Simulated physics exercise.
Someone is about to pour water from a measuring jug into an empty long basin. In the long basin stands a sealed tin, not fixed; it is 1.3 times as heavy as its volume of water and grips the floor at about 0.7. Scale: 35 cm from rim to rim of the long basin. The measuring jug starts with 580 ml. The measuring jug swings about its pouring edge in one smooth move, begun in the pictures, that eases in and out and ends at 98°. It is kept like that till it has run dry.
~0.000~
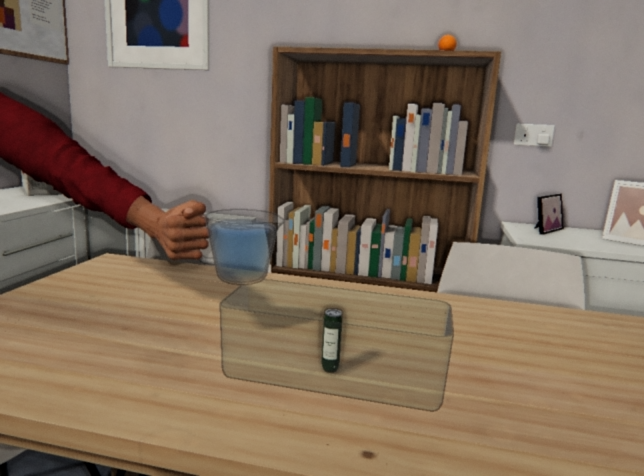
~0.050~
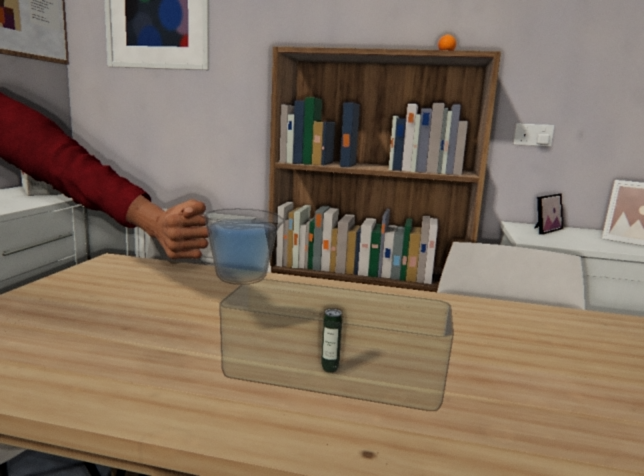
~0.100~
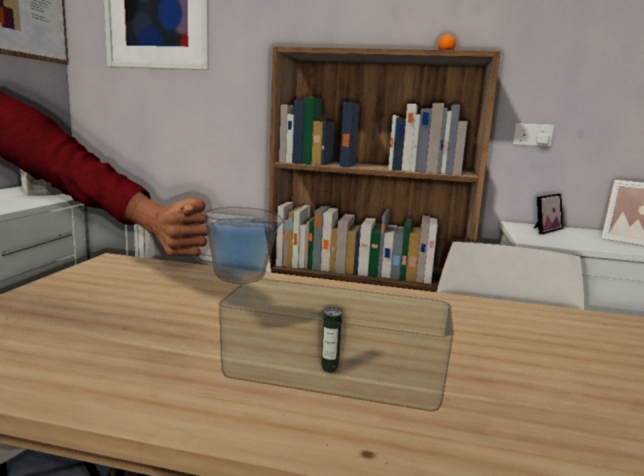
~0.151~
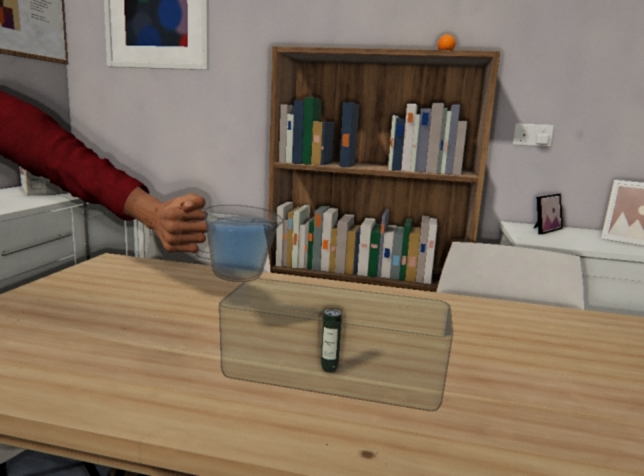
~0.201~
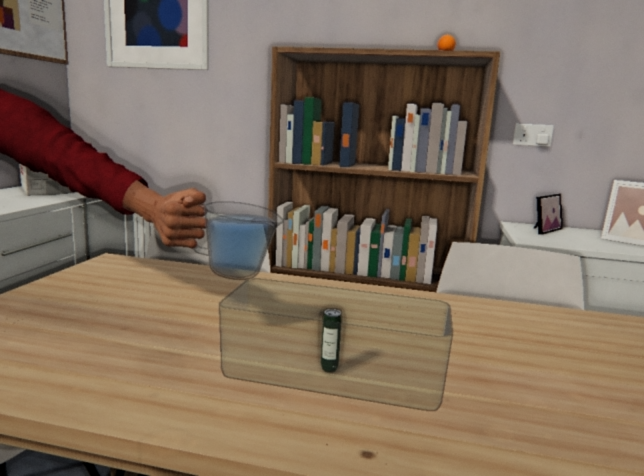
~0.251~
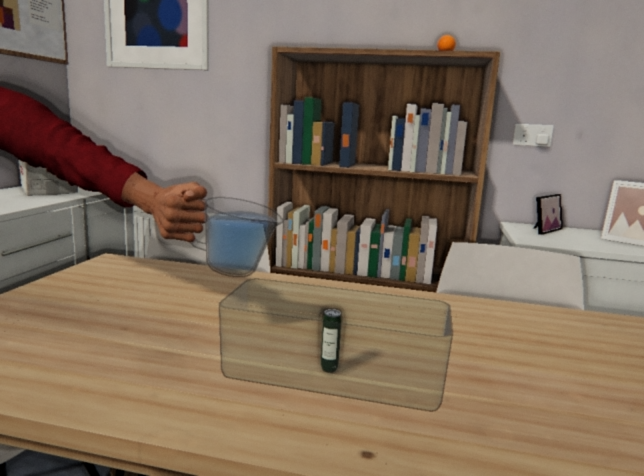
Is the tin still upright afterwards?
It keeps standing.
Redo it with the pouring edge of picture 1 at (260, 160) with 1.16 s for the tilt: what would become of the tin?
Then it falls.
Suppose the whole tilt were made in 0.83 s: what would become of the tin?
Then it remains upright.
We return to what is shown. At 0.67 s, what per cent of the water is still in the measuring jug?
About 74 per cent.
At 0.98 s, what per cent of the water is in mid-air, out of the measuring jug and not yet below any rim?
Near 28 in a hundred.
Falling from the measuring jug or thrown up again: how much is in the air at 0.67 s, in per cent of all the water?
About 20 per cent.
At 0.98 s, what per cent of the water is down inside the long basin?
About 52 per cent.
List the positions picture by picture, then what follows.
In the first picture, it leans 0°; its right rim is at (284, 221); the water meets the walls at (214, 222) and (276, 228); the long basin's rim runs from (235, 292) to (452, 320); the tin's top is at (333, 315).
In the second picture, it leans 0°; its right rim is at (284, 221); the water meets the walls at (213, 222) and (276, 228).
In the third picture, it leans 2°; its right rim is at (283, 221); the water meets the walls at (213, 221) and (276, 226).
In the fourth picture, it leans 4°; its right rim is at (283, 221); the water meets the walls at (213, 220) and (276, 225).
In the fifth picture, it leans 7°; its right rim is at (283, 221); the water meets the walls at (213, 218) and (276, 224).
In the sixth picture, it leans 11°; its right rim is at (283, 221); the water meets the walls at (213, 214) and (277, 222).
Then, 0.67 s in, the tilt is 61° and 75 per cent is still to pour; the tin stands where it began.
Then, 0.98 s in, the tilt is 93° and 19 per cent is still to pour; the tin stands where it began.
Then, 1.31 s in, the tilt is 98° and 1 per cent is still to pour; the tin stands where it began.
Then, 1.66 s in, the tilt is 98° and 0 per cent is still to pour; the tin stands where it began.
Finally, the tin stands where it began.
